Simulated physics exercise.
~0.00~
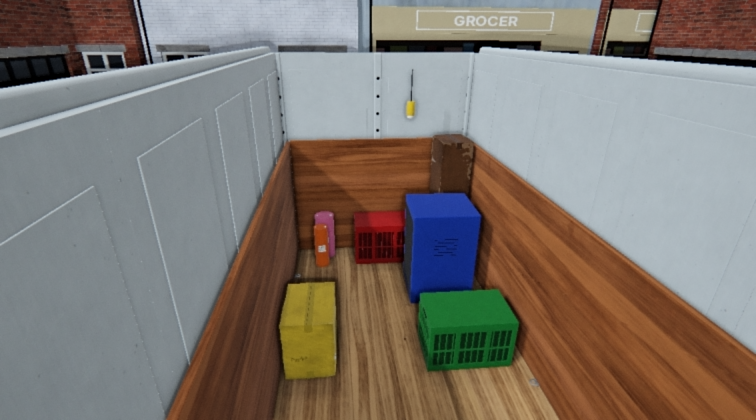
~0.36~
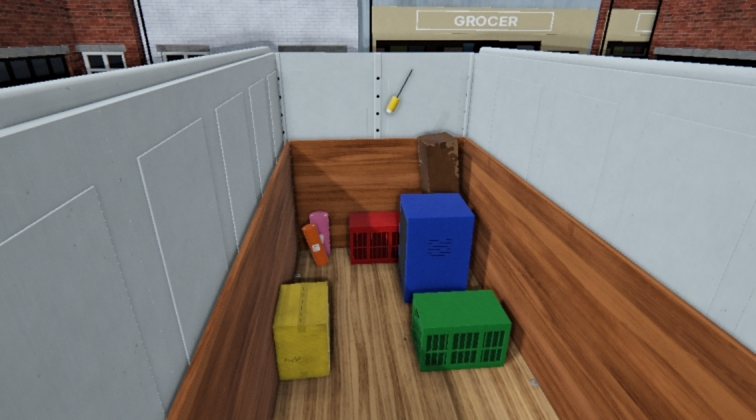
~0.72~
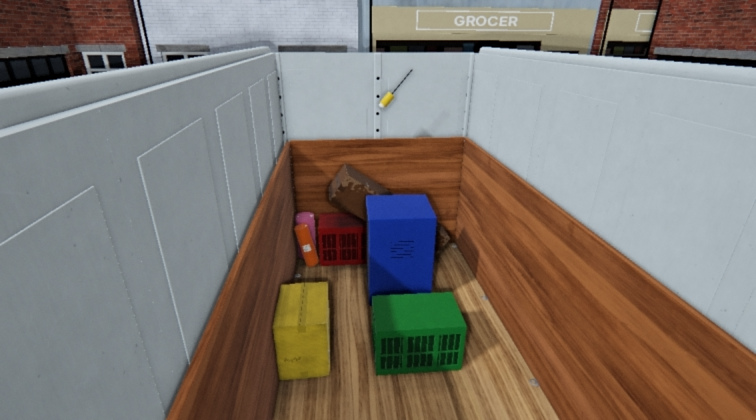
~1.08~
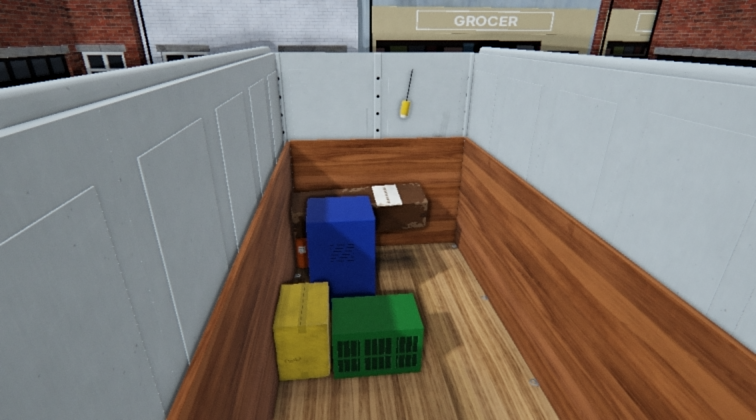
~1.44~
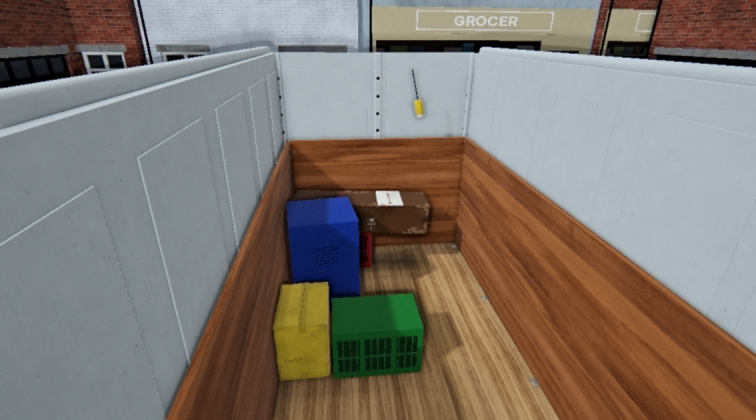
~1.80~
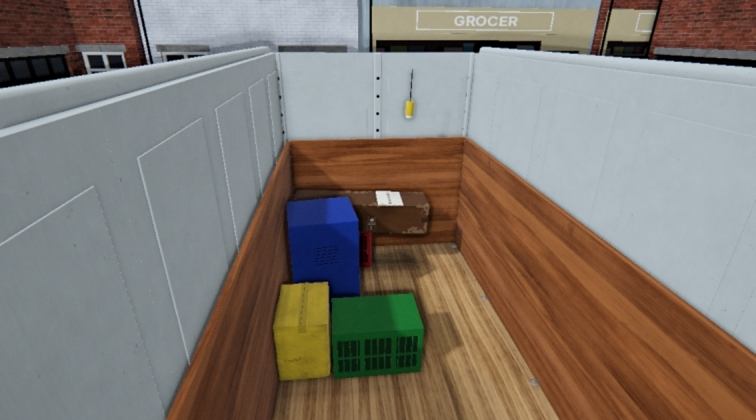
A tall brown box topples onto its side as the van's other cargo slides left.
